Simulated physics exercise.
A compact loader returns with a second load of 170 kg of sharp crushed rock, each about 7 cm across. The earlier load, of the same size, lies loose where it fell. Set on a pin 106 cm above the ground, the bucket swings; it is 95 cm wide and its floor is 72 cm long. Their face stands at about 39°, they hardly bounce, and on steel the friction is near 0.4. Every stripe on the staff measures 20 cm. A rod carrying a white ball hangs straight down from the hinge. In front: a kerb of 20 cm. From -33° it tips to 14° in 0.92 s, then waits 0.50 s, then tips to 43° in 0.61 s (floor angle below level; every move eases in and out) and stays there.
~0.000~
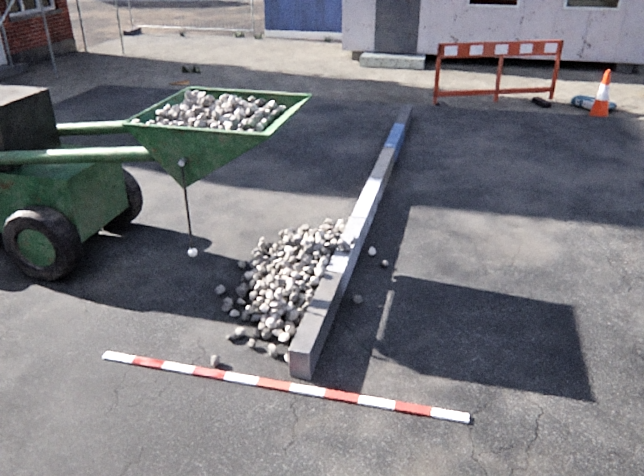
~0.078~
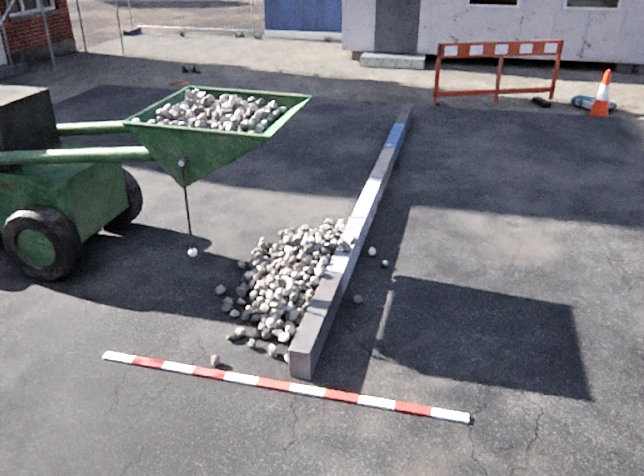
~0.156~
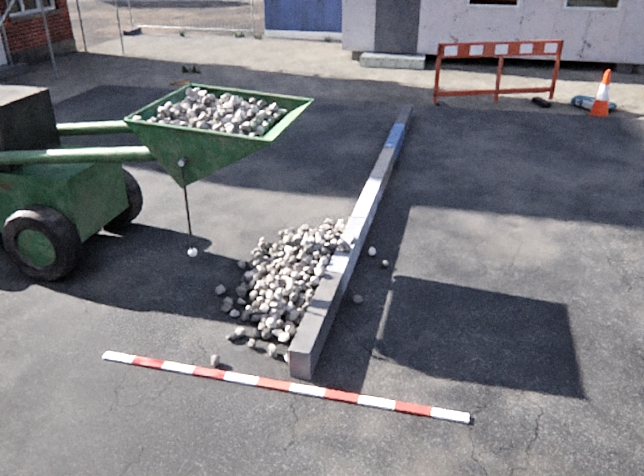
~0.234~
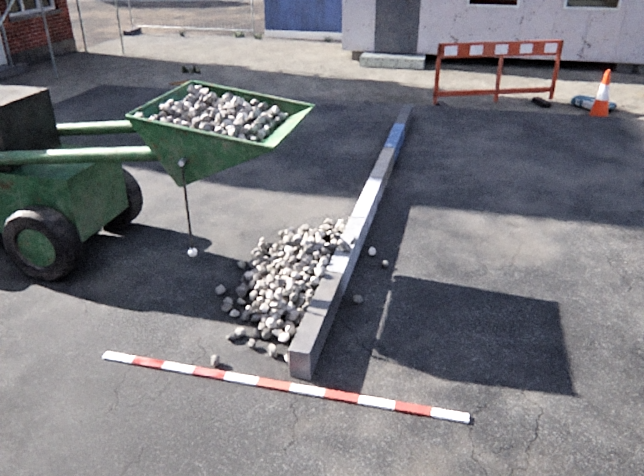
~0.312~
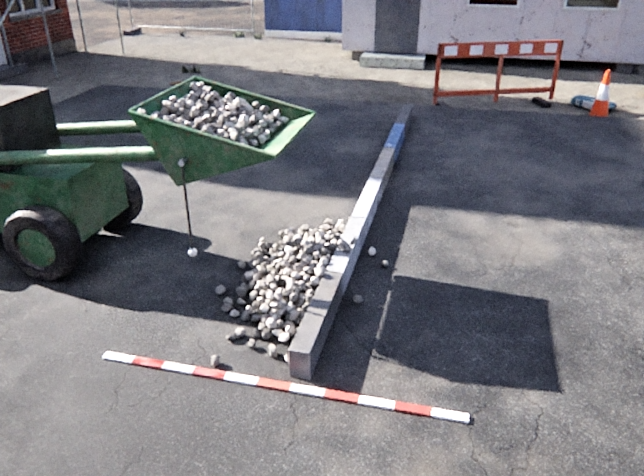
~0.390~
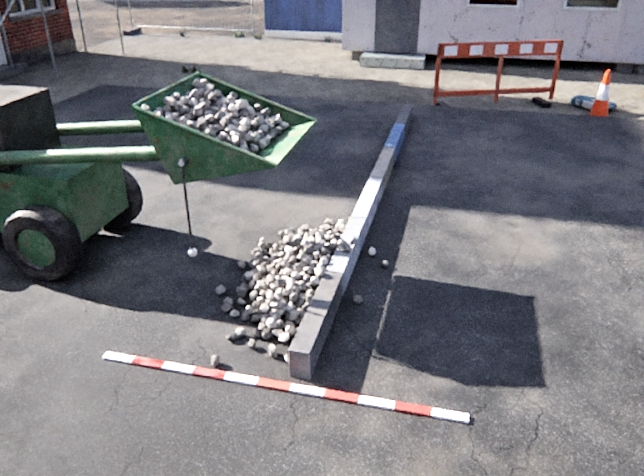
A green bucket full of stones tilts slowly rightward near a stone pile against a kerb.
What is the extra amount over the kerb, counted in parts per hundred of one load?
Close to 3 parts in a hundred.
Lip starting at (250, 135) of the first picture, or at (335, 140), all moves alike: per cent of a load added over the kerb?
The first position would add some 0 per cent, the second some 85.
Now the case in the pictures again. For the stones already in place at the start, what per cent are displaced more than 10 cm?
I'd put it at about 0 per cent.
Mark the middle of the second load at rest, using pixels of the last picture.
Near (296, 257).
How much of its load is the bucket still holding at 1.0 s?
Reading: Near 100 % of the load.
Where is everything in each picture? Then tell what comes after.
Lip at (270, 136), floor tilted -33°, highest stones at (203, 100). The earlier load is highest near (322, 247), 24 cm above ground level, 99 % on this side of the kerb, 1 % over the kerb, in the first frame.
The bucket is at -32°, its lip at (271, 138); the top of the load is at (203, 100); the stones move at 0.1 m/s on average, in the second frame.
The bucket is at -29°, its lip at (272, 142); the top of the load is at (204, 98); the stones move at 0.1 m/s on average, in the third frame.
Lip at (274, 149), floor tilted -25°, highest stones at (200, 96); the stones move at 0.2 m/s on average, in the fourth frame.
Lip at (276, 157), floor tilted -20°, highest stones at (195, 95); the stones move at 0.2 m/s on average, in the fifth frame.
The bucket is at -15°, its lip at (277, 166); the top of the load is at (196, 92); the stones move at 0.2 m/s on average, in the sixth frame.
After 0.7 s the floor is at 7°; in per cent of one load, 100 in the bucket, 99 on this side of the kerb, 1 over the kerb; the foremost stones are at (353, 254).
After 1.0 s the floor is at 14°; in per cent of one load, 100 in the bucket, 99 on this side of the kerb, 1 over the kerb; the foremost stones are at (353, 254).
After 2.5 s the floor is at 43°; in per cent of one load, 4 in the bucket, 195 on this side of the kerb, 1 over the kerb; the foremost stones are at (362, 259).
After 4.9 s the floor is at 43°; in per cent of one load, 0 in the bucket, 196 on this side of the kerb, 4 over the kerb; the foremost stones are at (385, 273). Net gain over the kerb, 3.
